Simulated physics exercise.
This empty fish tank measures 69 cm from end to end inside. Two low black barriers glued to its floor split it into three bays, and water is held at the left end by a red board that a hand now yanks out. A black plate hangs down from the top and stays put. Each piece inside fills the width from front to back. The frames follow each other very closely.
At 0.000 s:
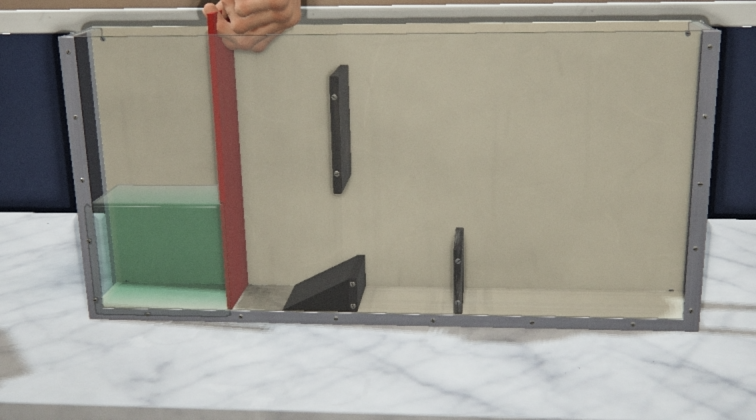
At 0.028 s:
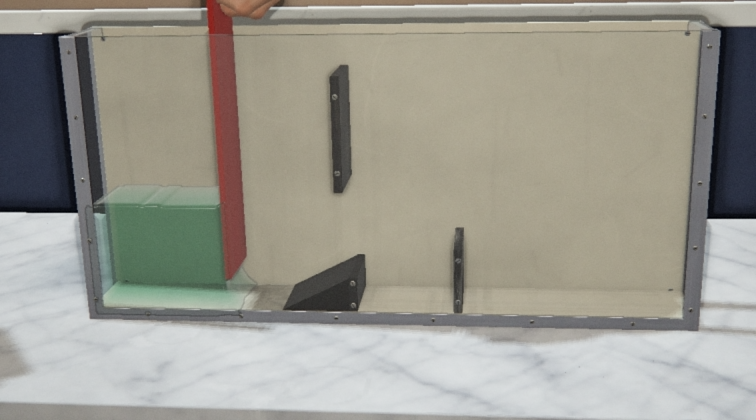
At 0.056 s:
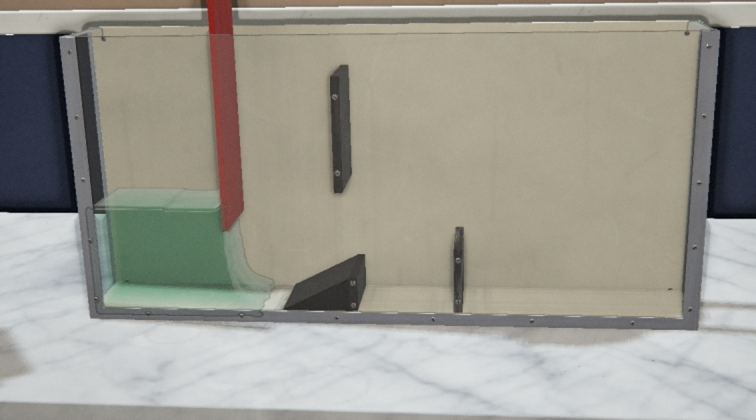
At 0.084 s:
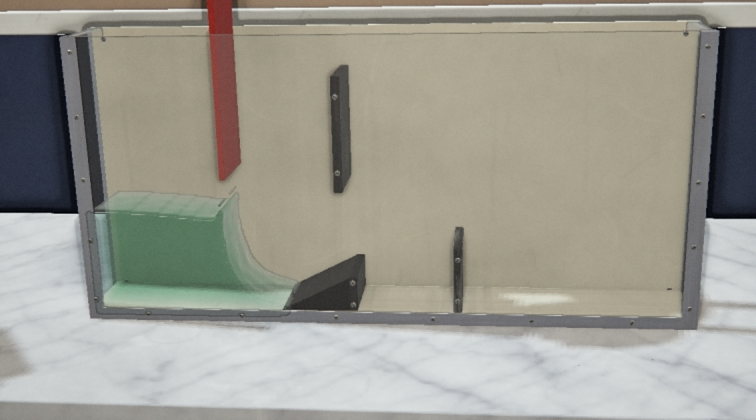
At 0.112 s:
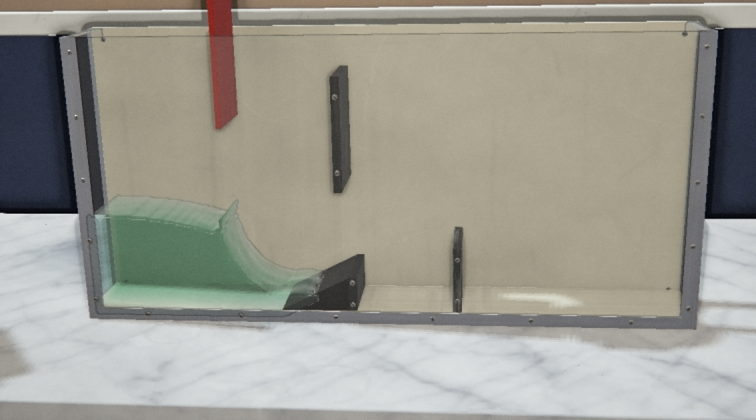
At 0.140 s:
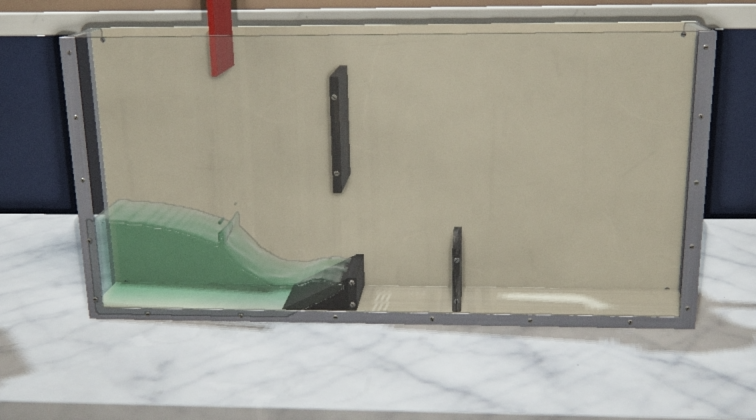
In this clip, a hand pulls a red board up out of a clear tank, and the green-tinted water behind it at the left slumps, spreads right along the floor and climbs the dark ramped barrier.
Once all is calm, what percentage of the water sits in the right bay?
The right bay gets about 6 per cent.
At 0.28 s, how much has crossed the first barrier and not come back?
Near 16 in a hundred.
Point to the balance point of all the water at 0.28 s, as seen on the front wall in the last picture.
At about (236, 278).
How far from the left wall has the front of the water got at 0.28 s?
Roughly 44 cm out.
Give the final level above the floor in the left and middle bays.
About 5.0 cm and 5.0 cm.
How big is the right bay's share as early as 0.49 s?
About 6 per cent.
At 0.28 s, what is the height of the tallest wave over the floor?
Roughly 8.5 cm up.
Then, 0.28 s in, the shares are 84, 14 and 1 per cent from left to right.
Then, 0.49 s in, the shares are 65, 30 and 6 per cent from left to right.
Then, 0.87 s in, the shares are 58, 36 and 6 per cent from left to right.
Finally, the split from left to right is 66, 28 and 6 per cent.
